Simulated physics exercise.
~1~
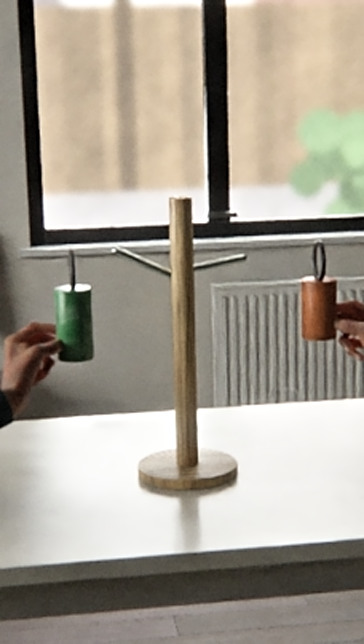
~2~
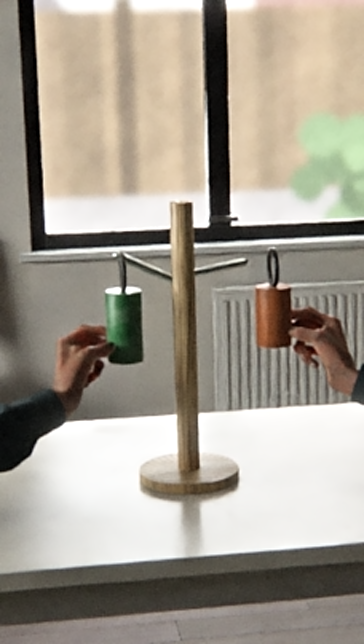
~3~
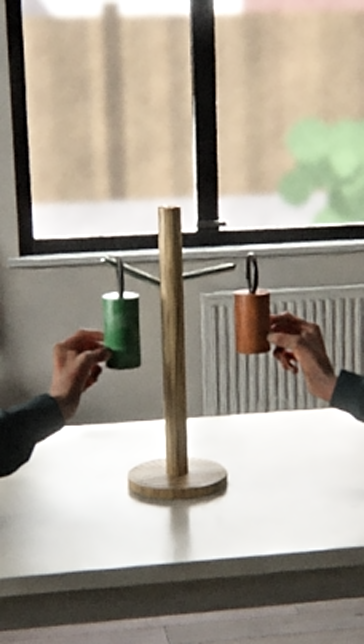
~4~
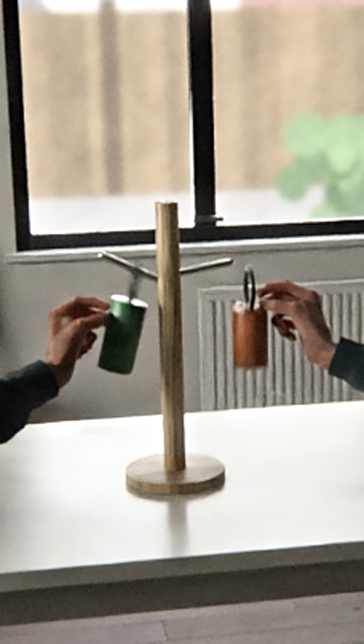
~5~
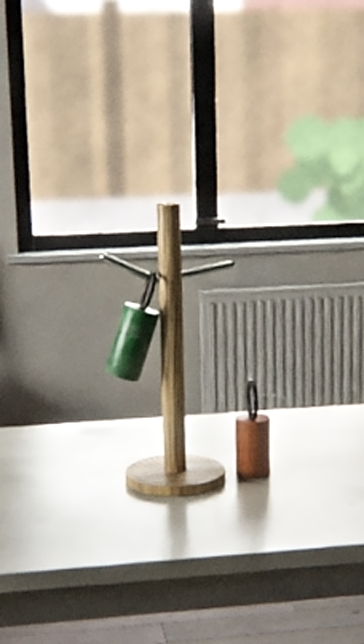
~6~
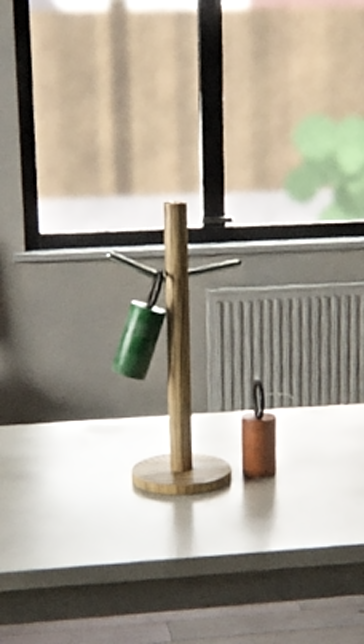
Two hands bring lanterns to a peg stand; the green one hangs, the orange one drops.
